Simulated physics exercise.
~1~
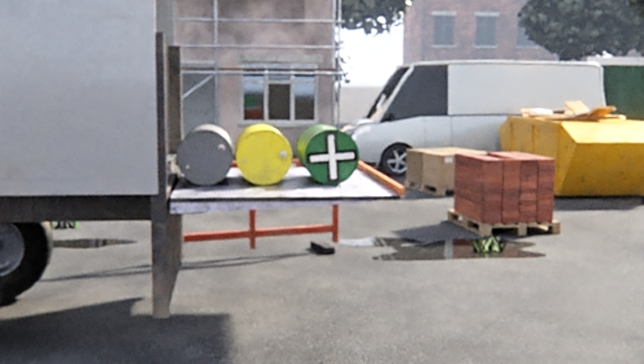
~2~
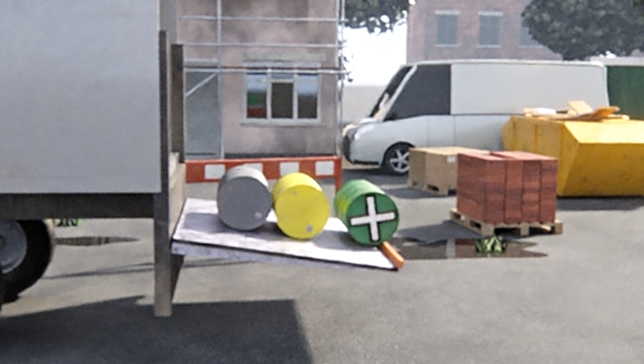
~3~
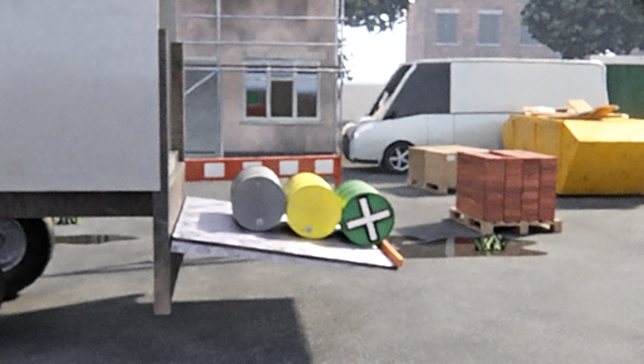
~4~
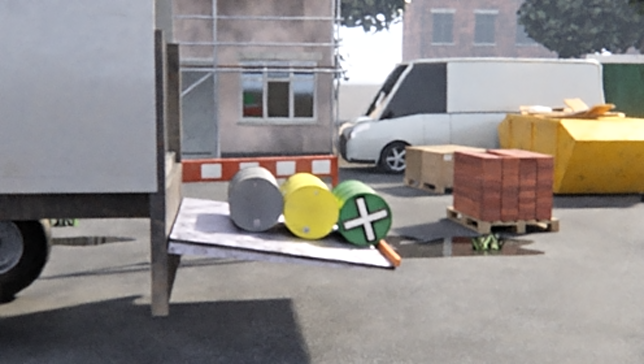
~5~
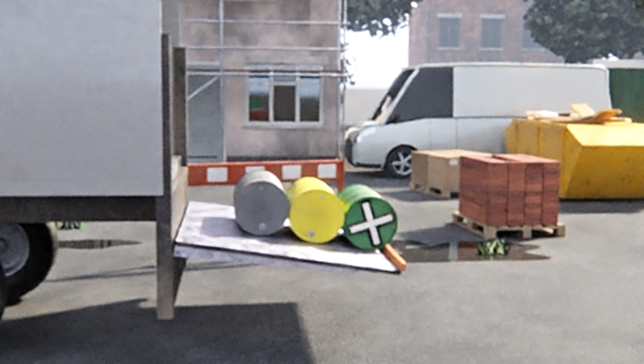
Three drums, grey, yellow and green with a white cross, lie side by side on a flat platform at the back of a truck, seen from the side in a paved yard. Behind them stand a scaffolded building, a white van, a pallet of red bricks and a yellow skip. The platform drops and tips down to the right, its orange edge flap leaning outward. The drums roll right, the green one turning until it reaches the flap. The grey and yellow drums close up behind it, and all three rest together, still on the sloping platform.
